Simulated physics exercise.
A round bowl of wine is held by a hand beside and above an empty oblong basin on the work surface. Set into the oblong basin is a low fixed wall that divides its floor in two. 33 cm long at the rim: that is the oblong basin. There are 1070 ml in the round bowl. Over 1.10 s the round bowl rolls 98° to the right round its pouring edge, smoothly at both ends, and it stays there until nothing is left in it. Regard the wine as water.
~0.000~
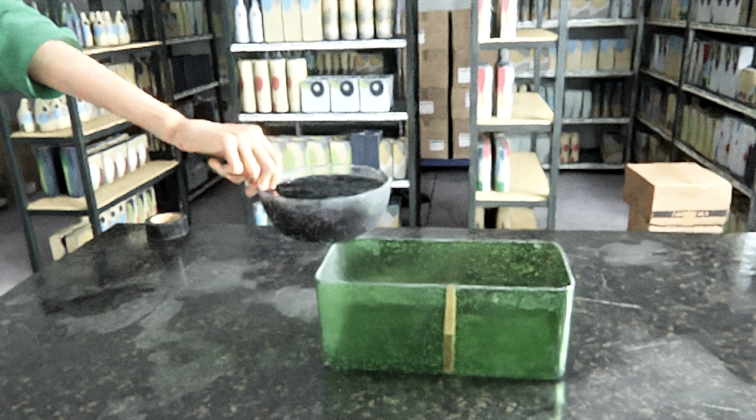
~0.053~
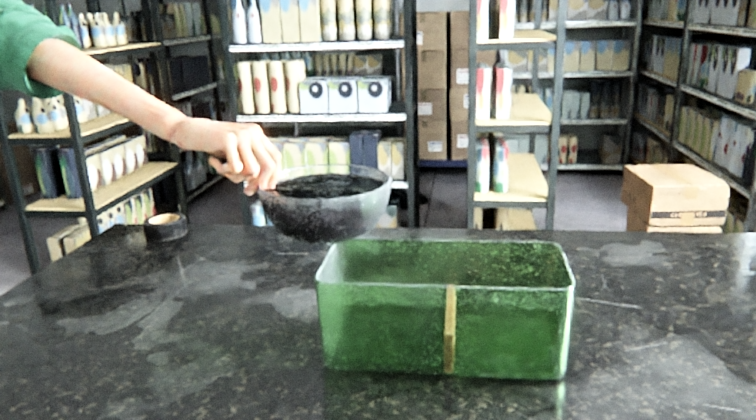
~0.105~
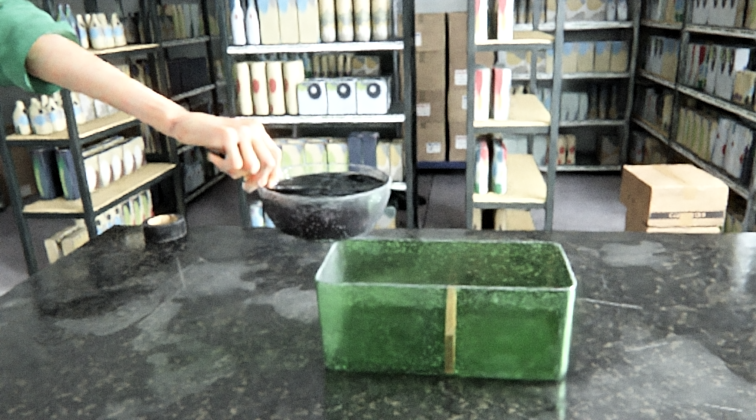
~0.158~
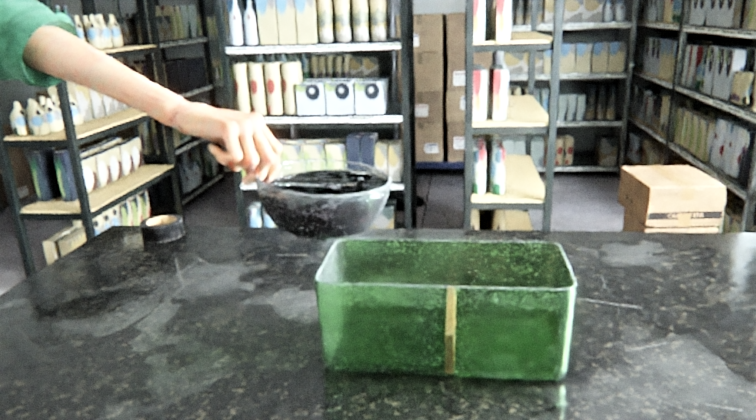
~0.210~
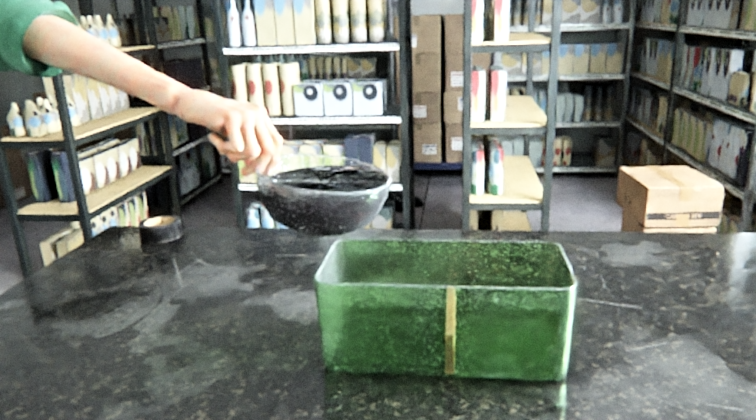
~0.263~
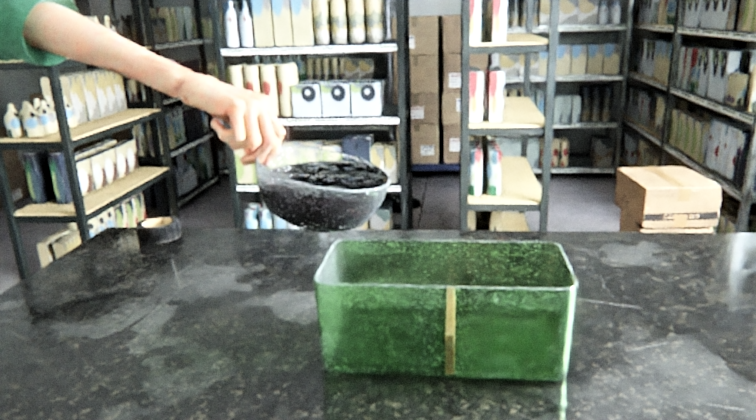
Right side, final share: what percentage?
86 per cent.
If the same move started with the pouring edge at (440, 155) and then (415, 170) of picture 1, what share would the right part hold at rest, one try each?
Try 1: Approx. 75 %; try 2: Approx. 95 %.
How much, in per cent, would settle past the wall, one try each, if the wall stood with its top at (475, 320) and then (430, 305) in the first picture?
In order, 55 and 95 per cent.
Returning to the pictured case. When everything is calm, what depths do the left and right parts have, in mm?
The left side settles near 6 mm and the right side near 44 mm.
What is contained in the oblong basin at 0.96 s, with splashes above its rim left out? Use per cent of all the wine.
Value: Approx. 84 %.
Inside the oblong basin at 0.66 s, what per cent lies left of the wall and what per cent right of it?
Some 7 per cent left and 9 right.
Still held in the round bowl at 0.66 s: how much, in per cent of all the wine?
About 44 per cent.
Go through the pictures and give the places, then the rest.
Tilt 0°; pouring edge (389, 183); surface from (267, 188) to (388, 189); the oblong basin's rim runs from (326, 259) to (566, 265); the wall's top is at (450, 308), in the first frame.
Tilt 1°; pouring edge (389, 183); surface from (267, 188) to (387, 188), in the second frame.
Tilt 2°; pouring edge (389, 183); surface from (266, 187) to (388, 187), in the third frame.
Tilt 5°; pouring edge (389, 183); surface from (266, 184) to (388, 184), in the fourth frame.
Tilt 9°; pouring edge (389, 183); surface from (265, 180) to (388, 181), in the fifth frame.
Tilt 13°; pouring edge (388, 183); surface from (264, 174) to (387, 179); 1 per cent is over the edge, in the sixth frame.
Then, 0.66 s in, the tilt is 65° and 45 per cent is still to pour, 7 is left of the wall and 9 right of it.
Then, 0.96 s in, the tilt is 94° and 3 per cent is still to pour, 9 is left of the wall and 76 right of it.
Then, 1.27 s in, the tilt is 98° and 0 per cent is still to pour, 13 is left of the wall and 86 right of it.
Then, 1.60 s in, the tilt is 98° and 0 per cent is still to pour, 13 is left of the wall and 86 right of it.
Finally, 13 per cent lies left of the wall, 86 right of it and 1 outside.
